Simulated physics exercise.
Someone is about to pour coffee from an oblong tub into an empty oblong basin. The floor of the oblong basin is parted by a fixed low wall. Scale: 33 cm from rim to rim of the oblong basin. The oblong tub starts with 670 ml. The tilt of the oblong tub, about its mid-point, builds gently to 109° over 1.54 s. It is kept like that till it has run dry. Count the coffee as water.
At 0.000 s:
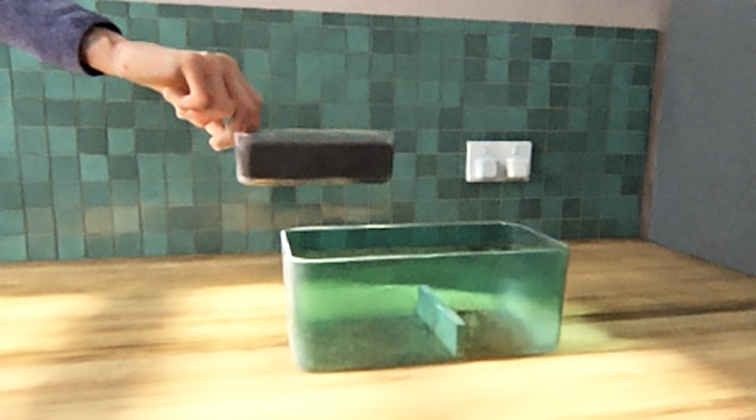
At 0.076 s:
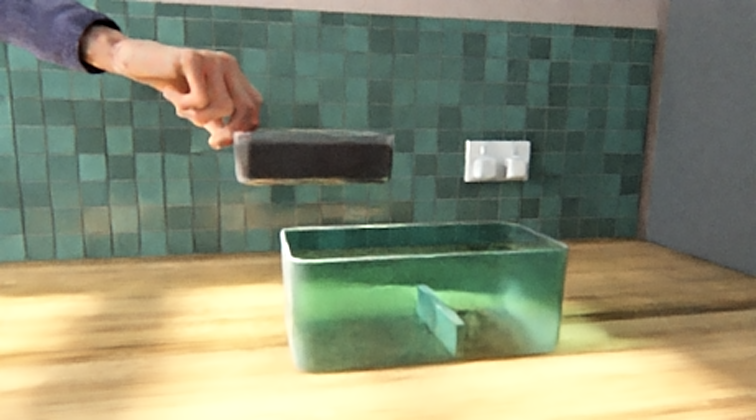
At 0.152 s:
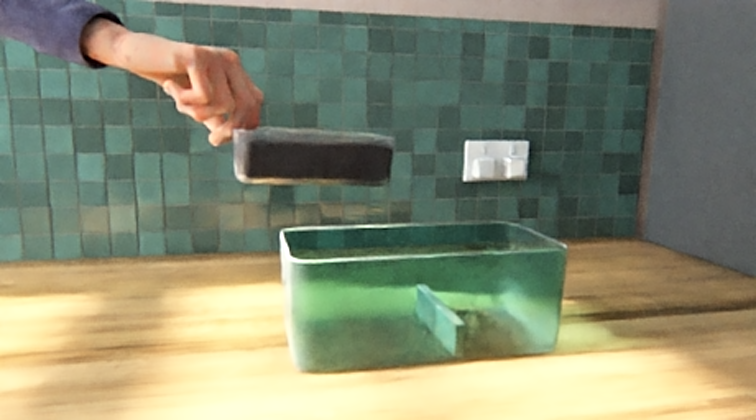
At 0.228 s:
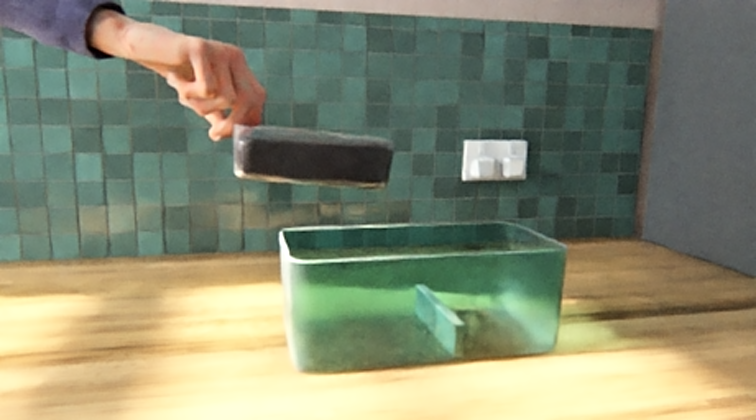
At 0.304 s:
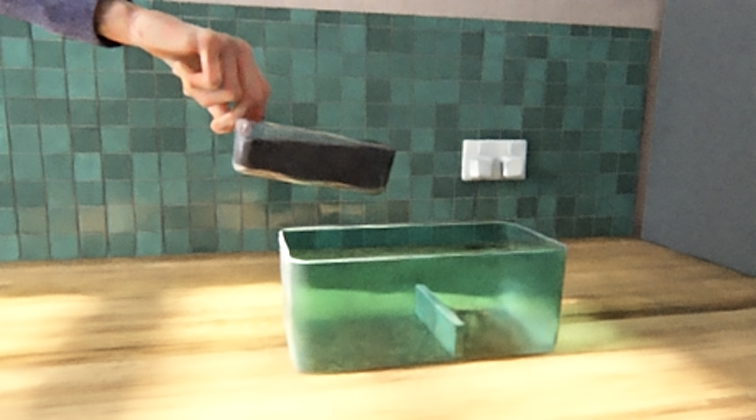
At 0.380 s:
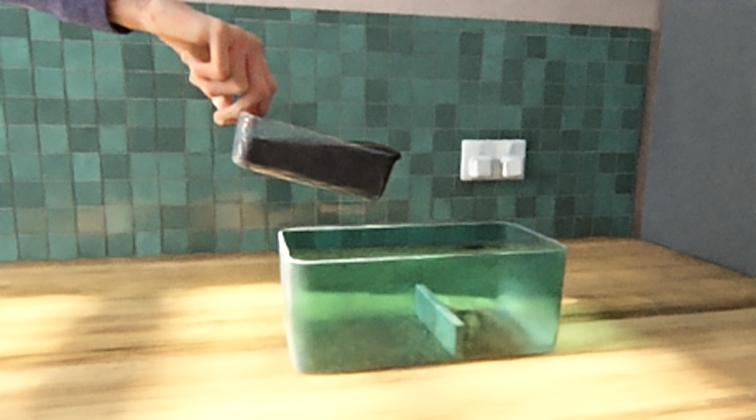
On a wooden counter by green tiles, a hand gradually tilting a tub of dark liquid rightward above a clear green basin.
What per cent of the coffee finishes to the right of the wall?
Roughly 48 per cent is past the wall.
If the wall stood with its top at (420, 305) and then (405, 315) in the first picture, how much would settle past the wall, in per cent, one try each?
In turn about 70 and 75 per cent.
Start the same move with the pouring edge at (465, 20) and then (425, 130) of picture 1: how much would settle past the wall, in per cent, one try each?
In turn about 60 and 75 per cent.
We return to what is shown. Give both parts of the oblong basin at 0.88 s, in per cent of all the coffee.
Left about 30, right about 40.
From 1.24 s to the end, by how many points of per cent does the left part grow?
Some 4 per cent.
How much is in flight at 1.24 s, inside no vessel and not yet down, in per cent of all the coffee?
About 1 per cent.
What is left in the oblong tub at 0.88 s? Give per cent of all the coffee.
Near 16 in a hundred.
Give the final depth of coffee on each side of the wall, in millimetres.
Left about 12 mm, right about 16 mm.
Then, 0.88 s in, the tilt is 66° and 16 per cent is still to pour, 29 is left of the wall and 39 right of it.
Then, 1.24 s in, the tilt is 99° and 3 per cent is still to pour, 48 is left of the wall and 47 right of it.
Then, 1.62 s in, the tilt is 109° and 0 per cent is still to pour, 52 is left of the wall and 48 right of it.
Then, 2.04 s in, the tilt is 109° and 0 per cent is still to pour, 52 is left of the wall and 48 right of it.
Finally, 52 per cent lies left of the wall, 48 right of it and 0 outside.
